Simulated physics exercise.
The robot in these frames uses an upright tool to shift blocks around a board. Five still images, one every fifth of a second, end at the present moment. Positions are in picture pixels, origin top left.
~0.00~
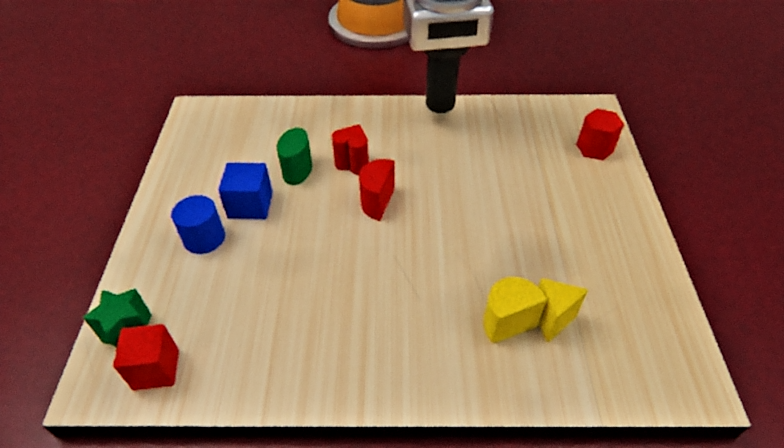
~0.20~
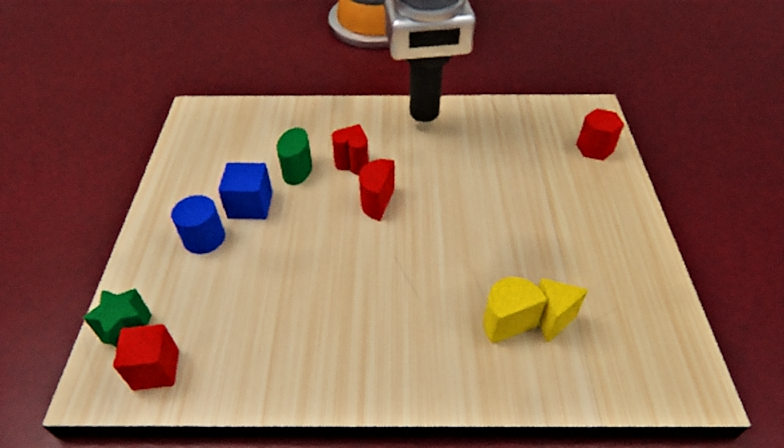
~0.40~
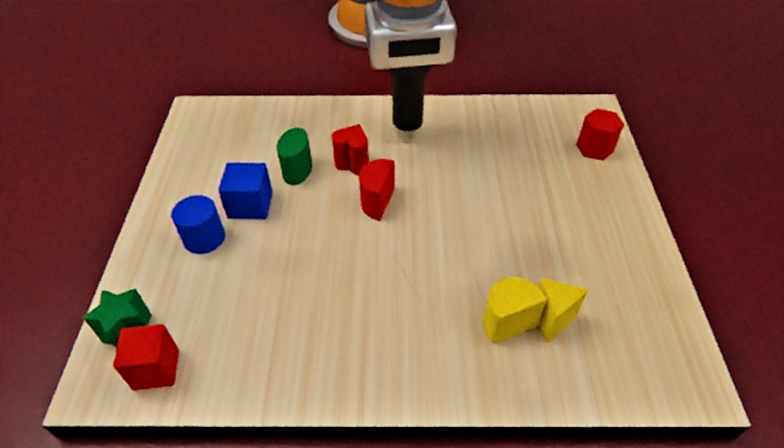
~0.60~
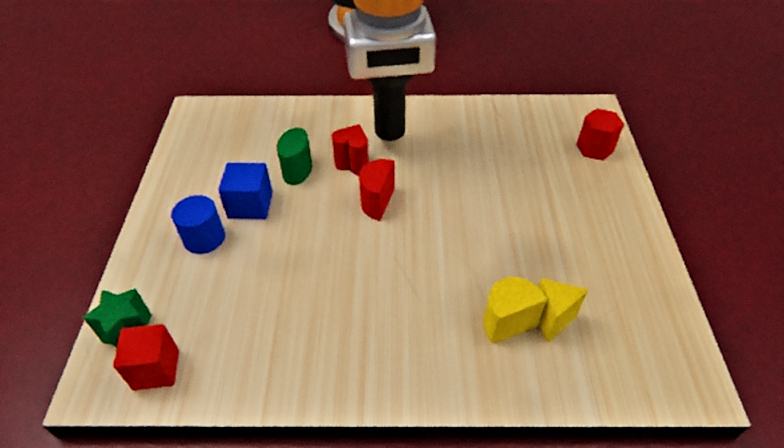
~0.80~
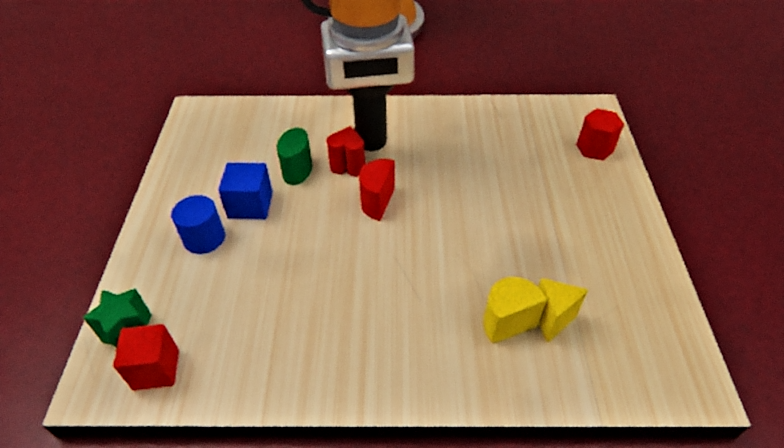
A robot arm's black upright tool slid left and slightly toward the viewer across the back of a wooden board, then nudged the red heart-shaped block slightly left while the other colored blocks stayed still.
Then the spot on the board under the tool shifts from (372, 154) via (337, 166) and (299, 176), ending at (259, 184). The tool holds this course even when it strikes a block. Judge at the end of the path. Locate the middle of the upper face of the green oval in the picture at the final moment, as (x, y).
The centre of its top will be at (225, 144).
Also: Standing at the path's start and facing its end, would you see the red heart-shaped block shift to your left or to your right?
Taking start-to-end as forward, the block's sideways shift goes to the left.
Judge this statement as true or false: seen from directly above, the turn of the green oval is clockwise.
That statement is accurate.
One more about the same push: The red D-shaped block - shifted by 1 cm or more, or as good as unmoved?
From what I can tell, it will keep its place.
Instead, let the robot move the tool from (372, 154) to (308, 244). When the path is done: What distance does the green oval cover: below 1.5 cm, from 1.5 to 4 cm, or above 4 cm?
Range: Under 1.5 cm.
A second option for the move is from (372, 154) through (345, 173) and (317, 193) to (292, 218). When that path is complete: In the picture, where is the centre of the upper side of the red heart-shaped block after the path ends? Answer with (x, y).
I'd place it at (253, 201), taking the centre of its top.
The first path, step by step. One third of the way, tool (335, 155); red heart-shaped block (312, 155), turned 25° anticlockwise.
Two thirds of the way, tool (296, 165); green oval (261, 145), turned 20° clockwise; red heart-shaped block (291, 170), turned 65° anticlockwise.
At the end, tool (256, 172); blue square block (237, 181); green oval (225, 145), turned 45° clockwise; red heart-shaped block (290, 171), turned 70° anticlockwise; red D-shaped block unmoved.
